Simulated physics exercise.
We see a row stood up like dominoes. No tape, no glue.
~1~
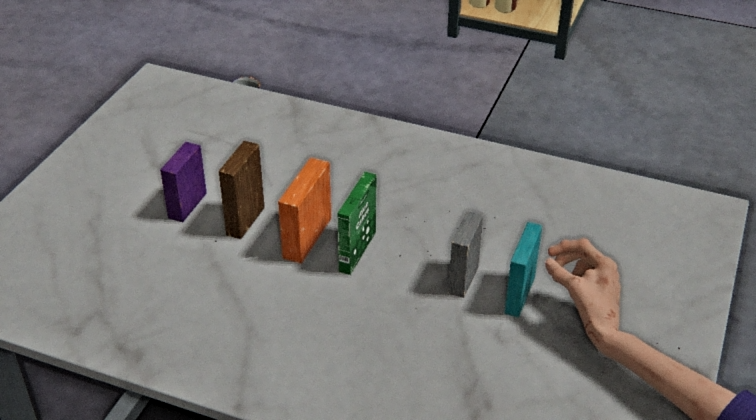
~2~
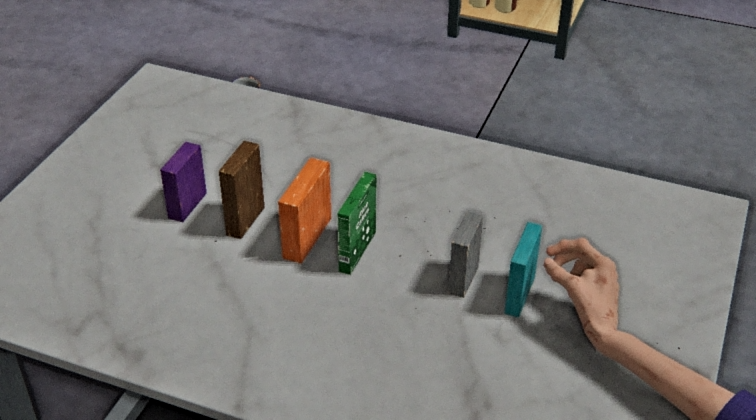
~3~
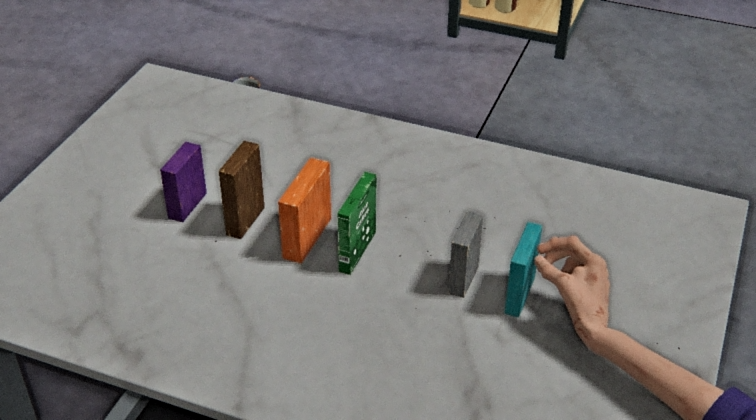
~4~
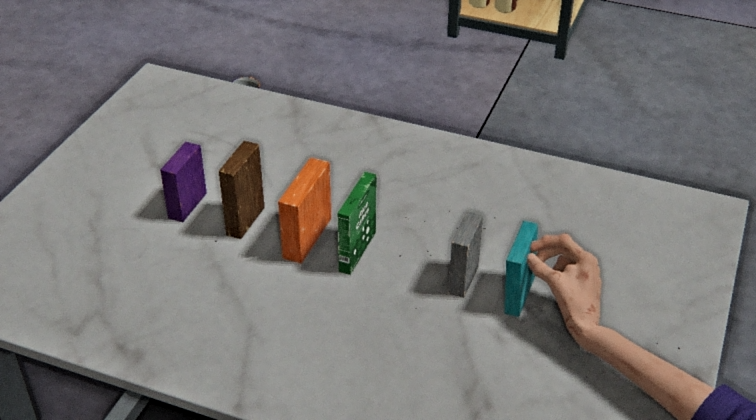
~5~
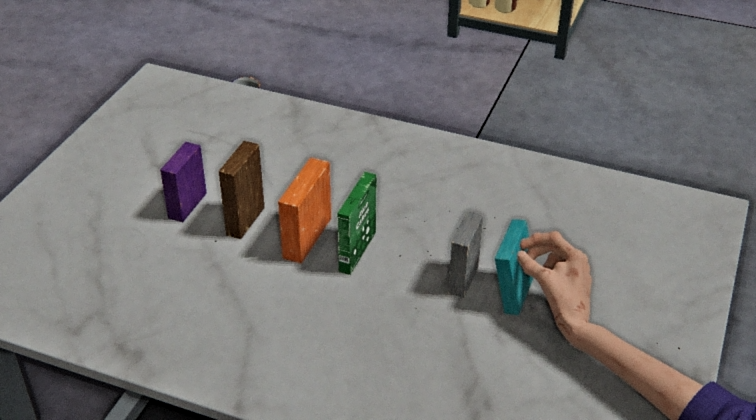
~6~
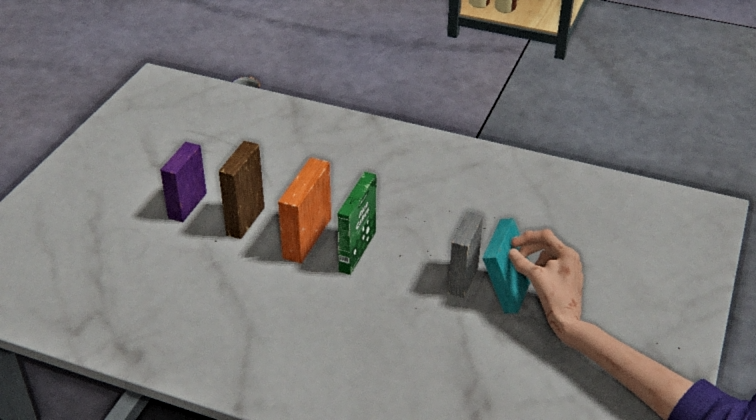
At first, six upright blocks stand in a spaced row on a marble-patterned table, with a hand held just right of the turquoise one at the near end. The fingers then move left to touch it and push, and the turquoise block tilts leftward toward the grey one.
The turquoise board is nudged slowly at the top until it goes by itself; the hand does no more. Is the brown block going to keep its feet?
The brown block is still upright.
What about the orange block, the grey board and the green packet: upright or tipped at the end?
The orange block is still upright; the grey board tips over; the green packet stays upright.
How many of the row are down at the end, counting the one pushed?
In all, 2.
Then, 0.10 s after the last picture, turquoise board 39° over; grey board tipped 5° from how it was.
Then, 0.30 s after the last picture, turquoise board 72° over; grey board tipped 64° from how it was.
Then, 0.50 s after the last picture, turquoise board 75° over; grey board on its side.
At rest, tipped over on the table, grey board; the other 3 in place. Seen from the same camera at the end, brown block near (243, 190).
